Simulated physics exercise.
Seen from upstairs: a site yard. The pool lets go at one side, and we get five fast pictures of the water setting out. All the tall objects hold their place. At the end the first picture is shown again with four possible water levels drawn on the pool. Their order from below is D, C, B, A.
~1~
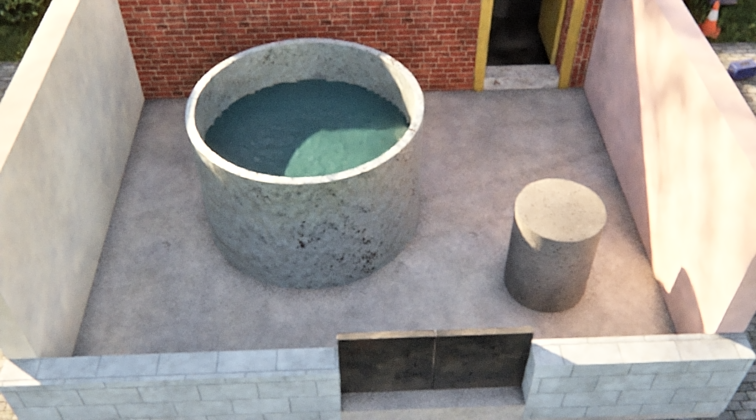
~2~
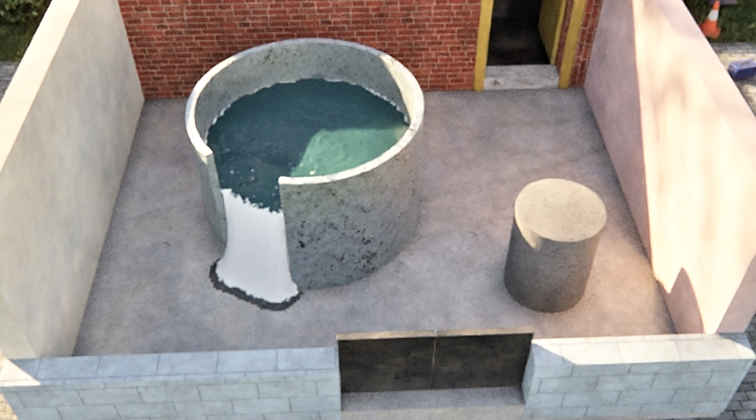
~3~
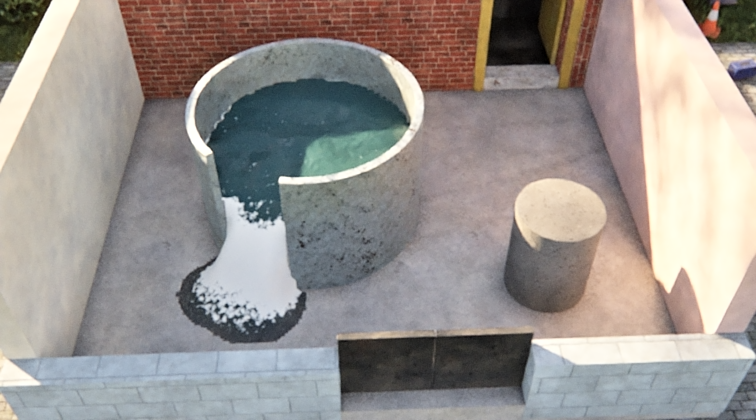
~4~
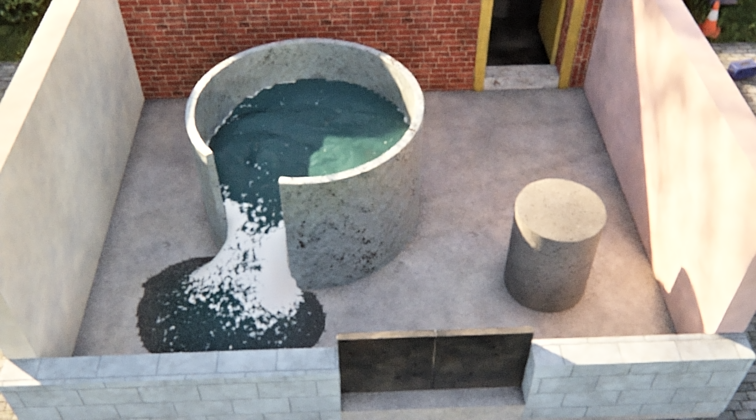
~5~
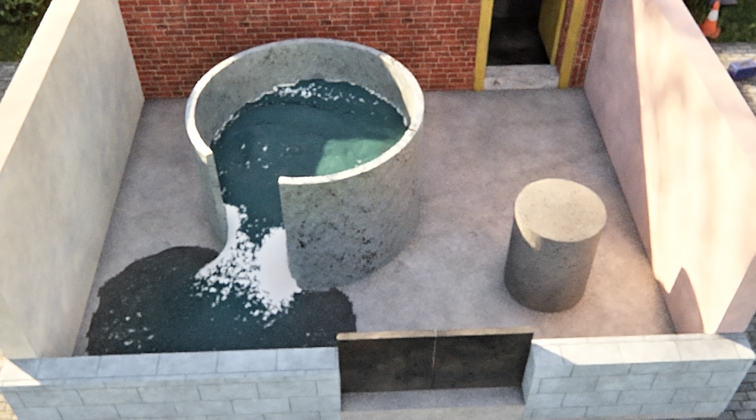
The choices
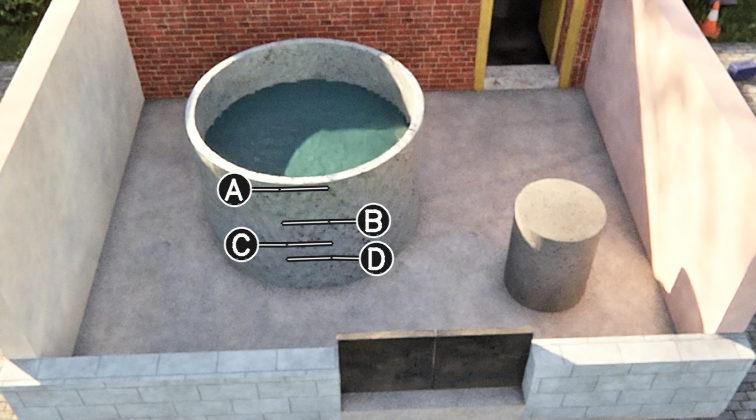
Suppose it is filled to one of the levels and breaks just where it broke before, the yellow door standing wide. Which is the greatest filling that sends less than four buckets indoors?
Go for B.
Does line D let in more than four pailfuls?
No, that is safe.
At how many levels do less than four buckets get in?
Three of the four.
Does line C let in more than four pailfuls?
No, that is safe.
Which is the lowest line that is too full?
Here it is line A.
In white, A at (303, 188); B at (306, 222); C at (308, 244); D at (310, 258); from the bottom up D, C, B, A.
Choosing A, about 11 bucketfuls get in.
Choosing B, a bucket or two gets in.
Choosing C, nothing gets over.
Choosing D, nothing gets over.
